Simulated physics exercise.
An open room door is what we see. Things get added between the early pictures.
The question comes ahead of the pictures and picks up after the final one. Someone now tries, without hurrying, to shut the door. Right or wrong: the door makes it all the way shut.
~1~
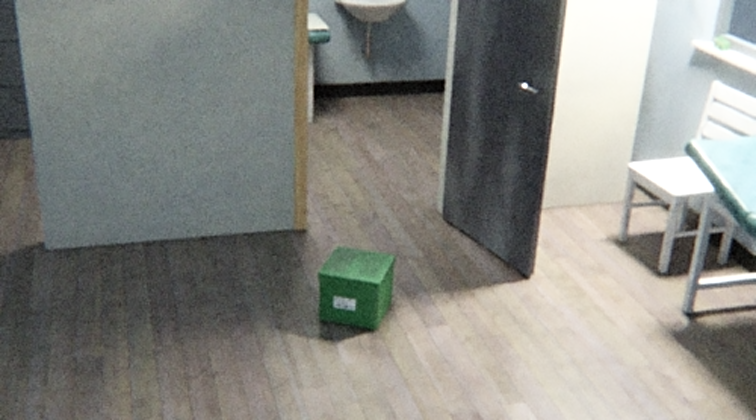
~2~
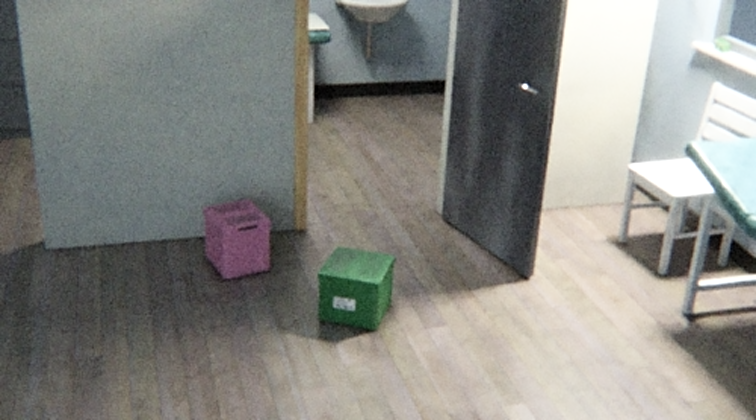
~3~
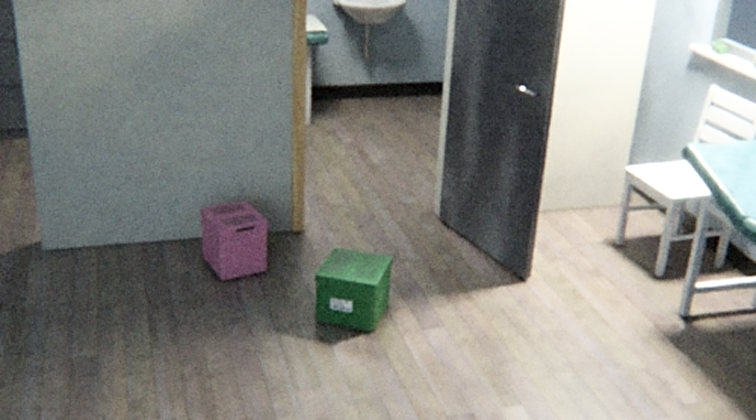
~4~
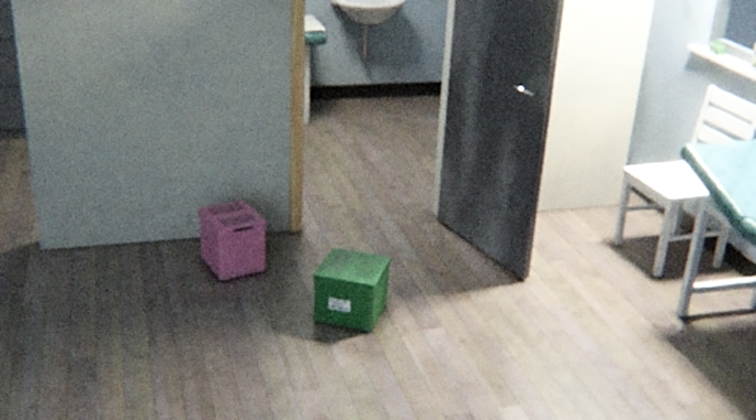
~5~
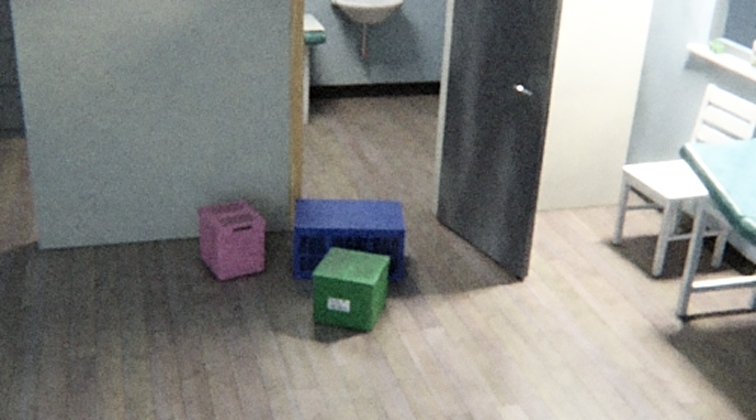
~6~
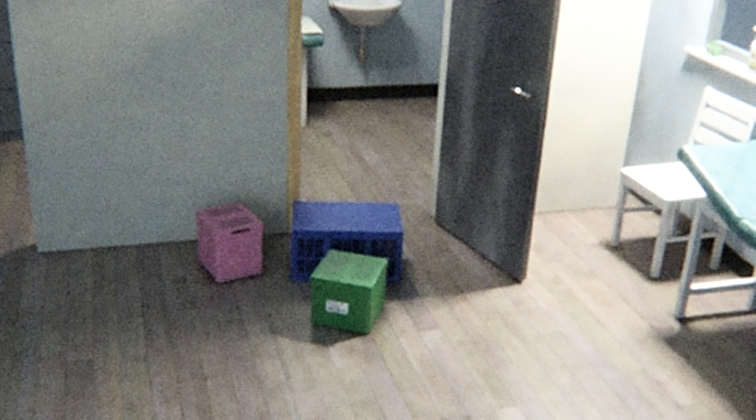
Wrong.
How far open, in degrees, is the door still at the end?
It comes to about 60°.
Then, 0.70 s past the last view, open by 88°.
Then, 1.10 s past the last view, open by 70°.
Finally, open by 58°; all 3 still in place. Final places as the last picture's camera would see them, blue chest near (344, 240).
